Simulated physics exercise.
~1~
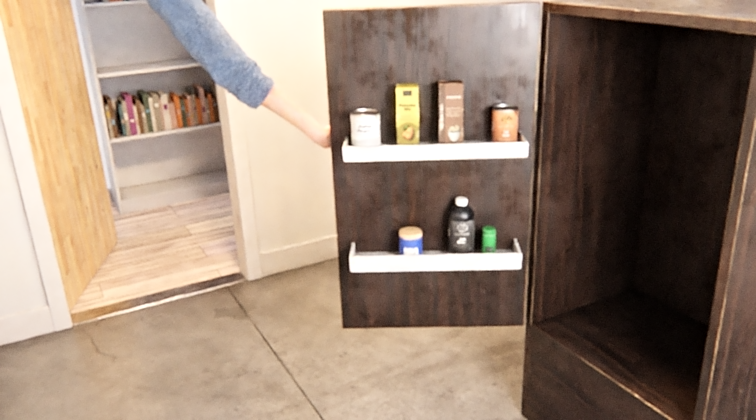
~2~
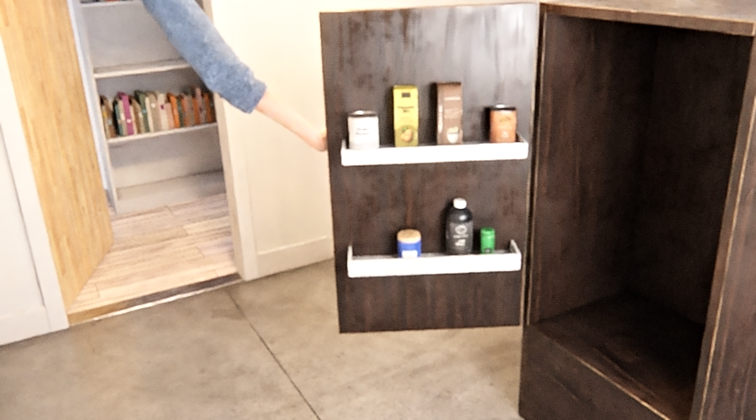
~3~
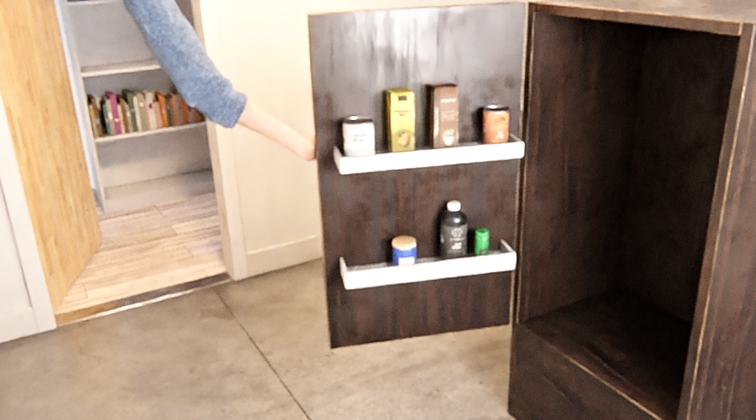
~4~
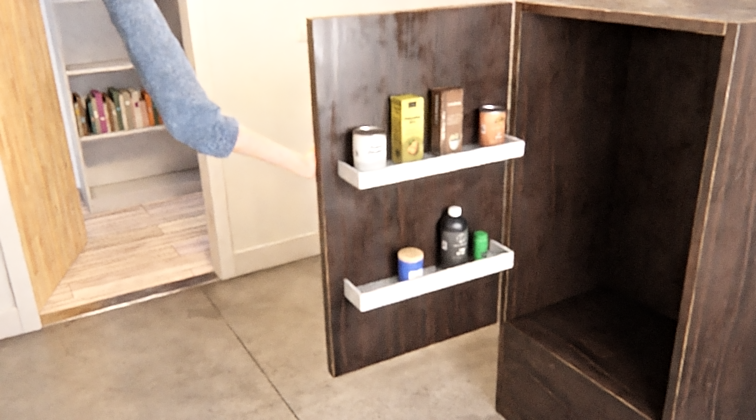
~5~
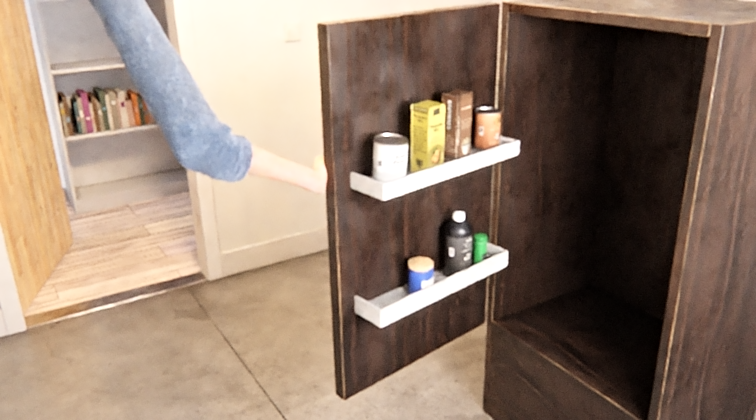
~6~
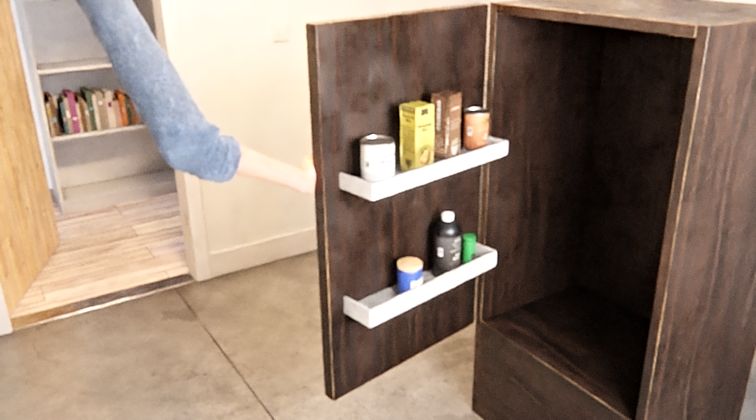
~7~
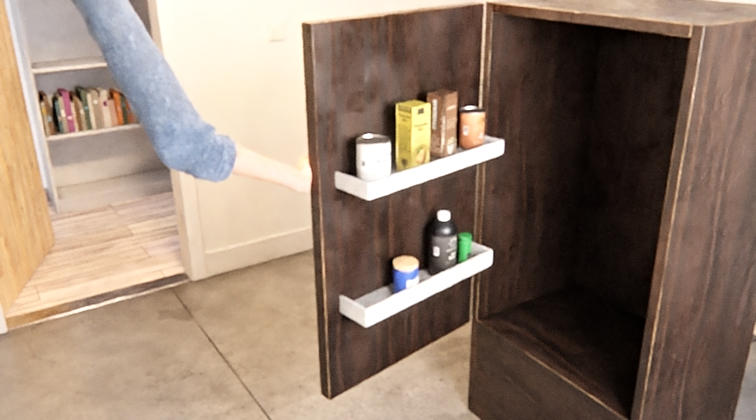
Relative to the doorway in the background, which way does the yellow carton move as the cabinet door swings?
The yellow carton moves to the right, carried along in the upper rack as the door swings.
In a room with a grey floor, seen from the front and slightly above, a dark wooden cabinet stands open on the right, with a bookshelf visible through a doorway on the left. Its door carries two white racks, the upper holding a white tin, yellow and brown cartons and an orange tin, the lower a blue jar, black bottle and small green container. A blue-sleeved arm reaches to the door's left edge, and the door swings partway toward closing as the view drifts right. The door then stops, still well open, with the hand at its edge and everything upright in the racks.
